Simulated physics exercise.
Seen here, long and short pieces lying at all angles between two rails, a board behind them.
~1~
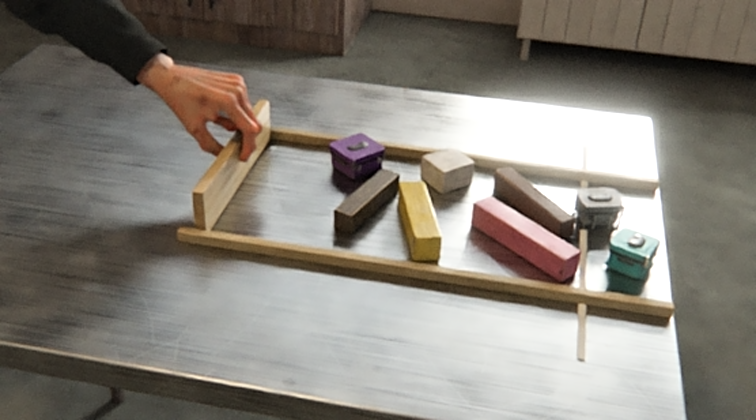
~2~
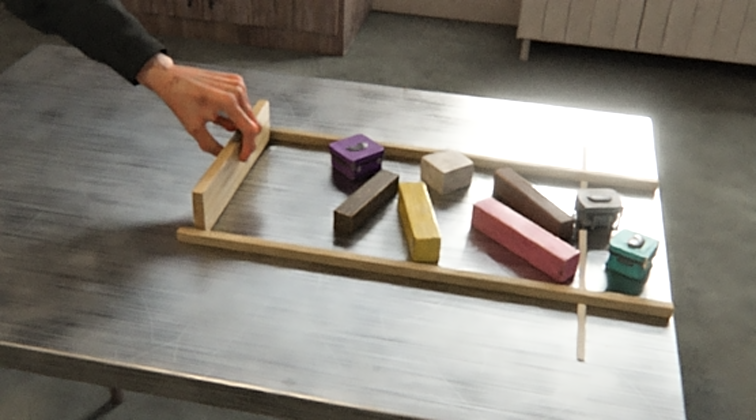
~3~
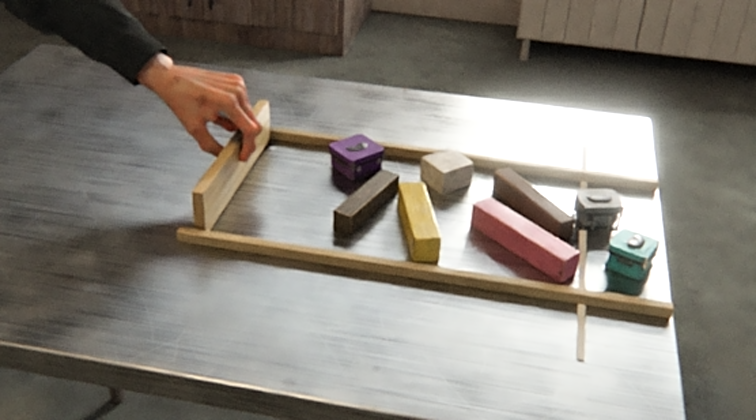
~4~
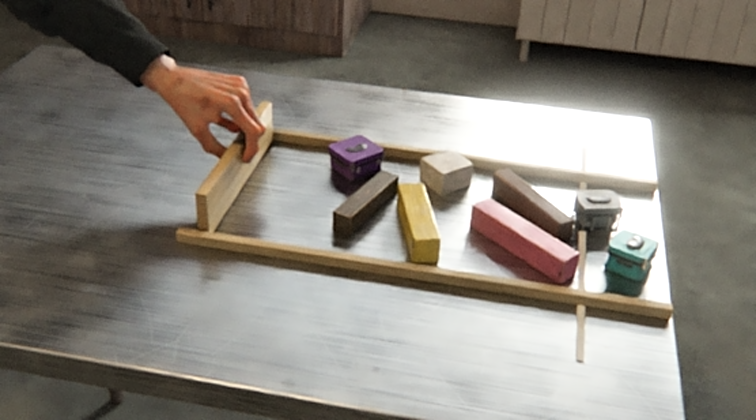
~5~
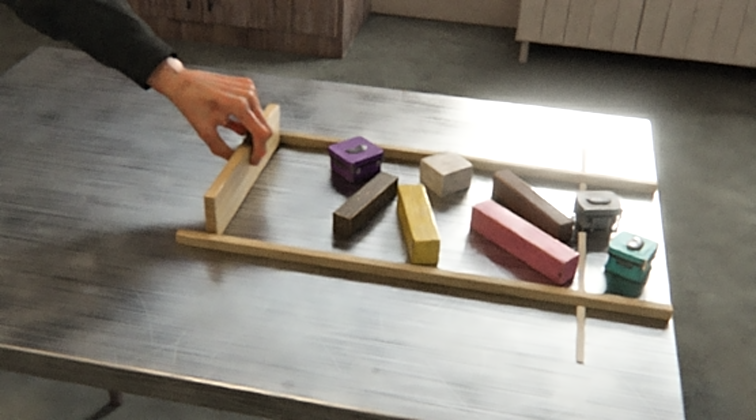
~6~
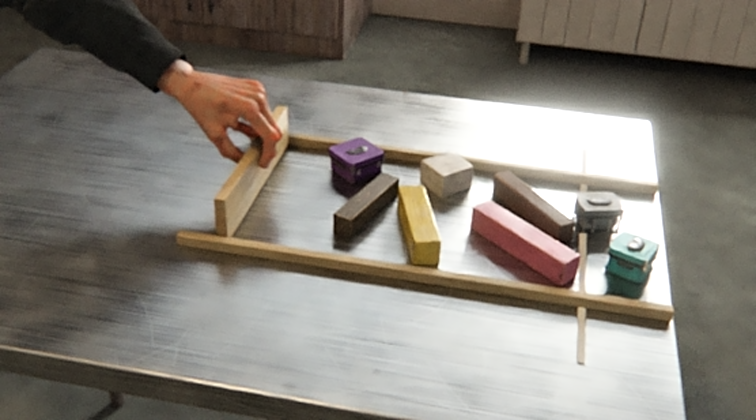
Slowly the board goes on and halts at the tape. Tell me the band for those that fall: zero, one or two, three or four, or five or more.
The number that fall off is three or four.
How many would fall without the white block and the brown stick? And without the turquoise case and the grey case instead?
Fallen: 1, and 1 in the other try.
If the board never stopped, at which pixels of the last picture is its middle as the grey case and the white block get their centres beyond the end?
Near (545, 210) and (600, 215).
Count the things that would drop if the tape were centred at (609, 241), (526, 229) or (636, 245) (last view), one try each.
In that order 5, 0 and 6.
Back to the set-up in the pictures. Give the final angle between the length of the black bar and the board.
Some 0 degrees.
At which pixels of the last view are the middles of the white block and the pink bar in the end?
About (646, 196), and the other about (648, 261).
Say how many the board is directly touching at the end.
It touches 2.
Soon after, none off yet; turquoise case at rest near (632, 258); grey case at rest near (597, 213); brown stick at rest near (532, 206).
After that, none off yet; turquoise case at rest near (632, 258); grey case moving near (603, 215); brown stick displaced a little near (569, 209).
In the end, the number that fall off is three or four; gone, brown stick, grey case and turquoise case.
